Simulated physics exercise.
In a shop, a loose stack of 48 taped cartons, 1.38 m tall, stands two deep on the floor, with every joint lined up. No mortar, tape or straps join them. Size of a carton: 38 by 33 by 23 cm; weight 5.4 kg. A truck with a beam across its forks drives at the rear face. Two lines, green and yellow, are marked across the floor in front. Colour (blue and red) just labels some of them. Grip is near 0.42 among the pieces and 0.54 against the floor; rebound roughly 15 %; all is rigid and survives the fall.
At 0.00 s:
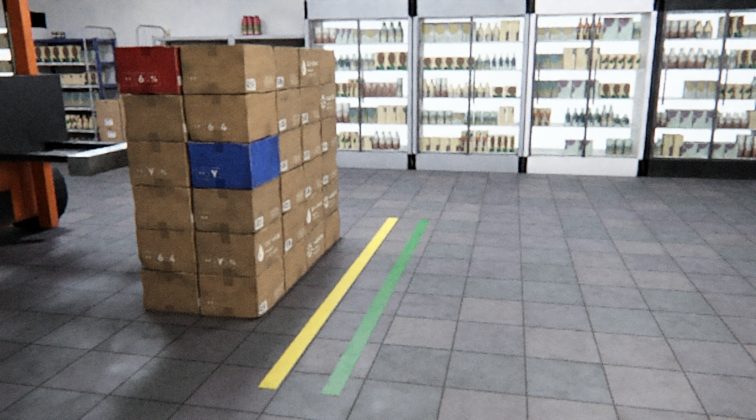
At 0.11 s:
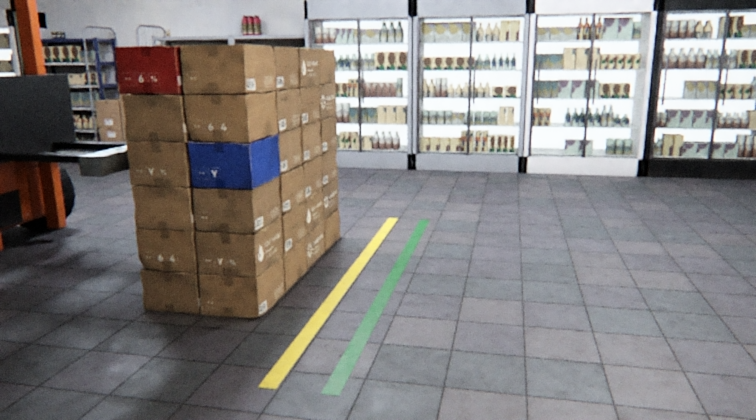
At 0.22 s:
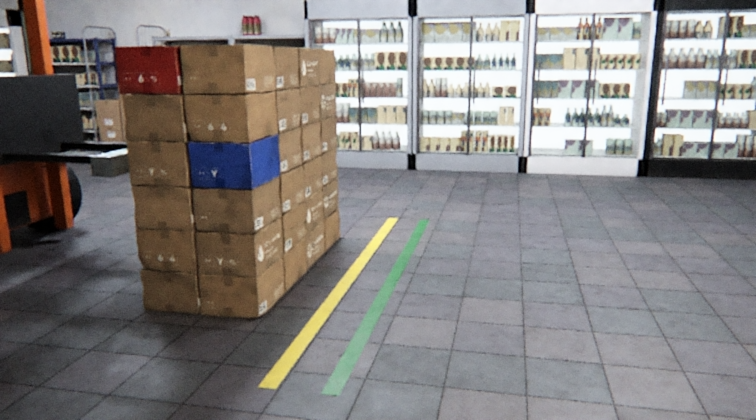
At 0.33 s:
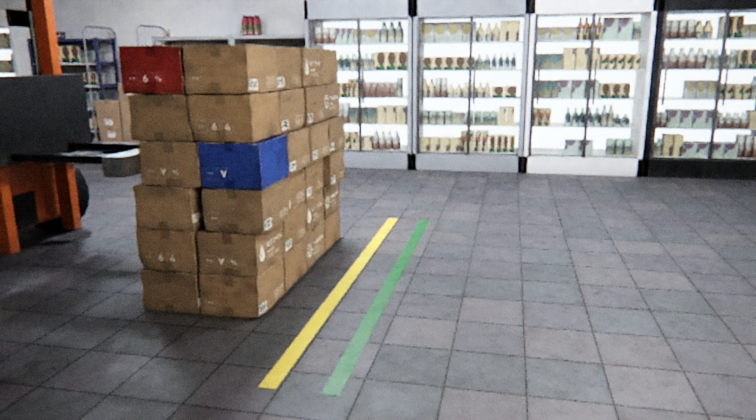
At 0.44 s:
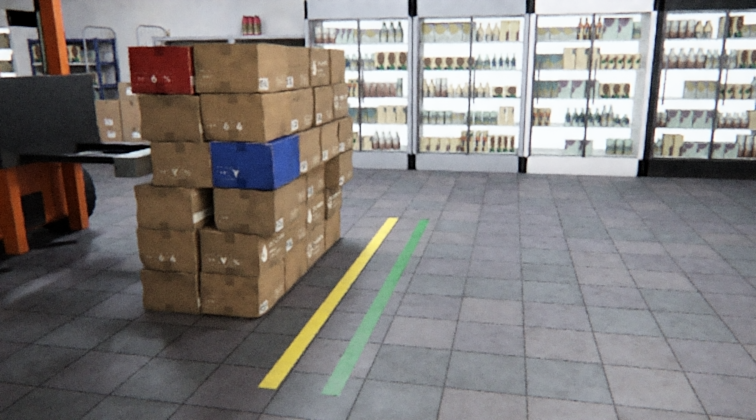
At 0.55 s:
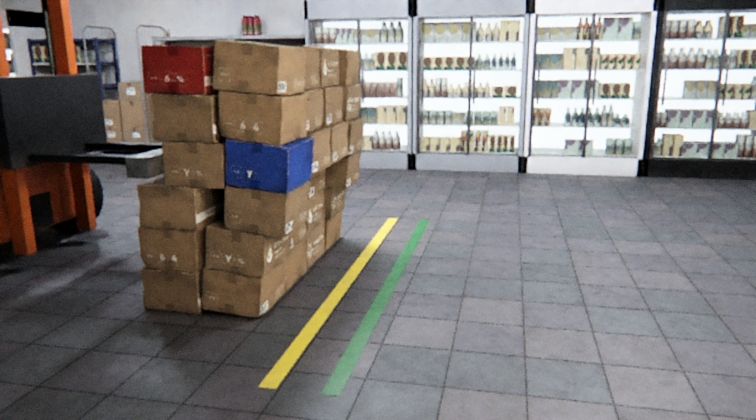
A tall stack of taped cartons stood beside yellow and green floor lines while a truck moved in from the left, then its upper rows shifted right, blue and red cartons included, leaning slightly.
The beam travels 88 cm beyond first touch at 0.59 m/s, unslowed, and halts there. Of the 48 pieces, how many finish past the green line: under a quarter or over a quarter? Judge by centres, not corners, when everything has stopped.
More than a quarter of them.
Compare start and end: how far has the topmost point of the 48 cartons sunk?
Roughly 70 cm.
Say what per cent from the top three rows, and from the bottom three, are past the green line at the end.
From the top 90, from the bottom 10 per cent.
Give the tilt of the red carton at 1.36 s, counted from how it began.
About 50°.
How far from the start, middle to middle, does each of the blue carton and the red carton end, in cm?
Blue 130, red 310.
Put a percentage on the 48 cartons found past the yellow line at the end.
Roughly 60 per cent of them.
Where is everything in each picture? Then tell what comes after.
In the first picture (we follow the side turned to the camera), beam (80, 166) 13 cm from the stack; yellow line, near end, (307, 334); green line, near end, (360, 339); blue carton (220, 166); red carton (146, 71); no piece has moved.
Beam (92, 167) 6 cm from the stack; blue carton (220, 166), in the second picture.
Beam (103, 167) 1 mm in; red carton (146, 70), in the third picture.
Beam (115, 167) 6 cm in; blue carton (230, 166) displaced 49 mm; red carton (151, 70) displaced 19 mm; 21 stirred so far, in the fourth picture.
Beam (127, 168) 13 cm in; blue carton (242, 166) displaced 11 cm; red carton (159, 70) displaced 7 cm; 28 stirred so far, in the fifth picture.
Beam (139, 168) 19 cm in; yellow line, near end, (307, 334); green line, near end, (360, 339); blue carton (256, 167) tipped 6°; red carton (173, 70) displaced 14 cm; steepest lean 6°, the carton at (354, 103); 34 stirred so far, in the sixth picture.
Around 0.74 s, none of the 48 cartons past the green line, 42 disturbed; blue carton tipped 16°; red carton tipped 9°.
Around 1.04 s, 2 of the 48 cartons past the green line; blue carton tipped 38°, 13 cm lower; red carton tipped 30°, 11 cm lower.
Around 1.36 s, 18 of the 48 cartons past the green line; blue carton on its side; red carton tipped 52°, 53 cm lower.
Around 1.92 s, 24 of the 48 cartons past the green line; red carton upside down; blue carton on its side.
Finally (3.1 s), 24 of the 48 cartons past the green line; red carton on its side; blue carton on its side. That is 50 per cent. Seen by the last camera, middles, blue carton near (452, 292).
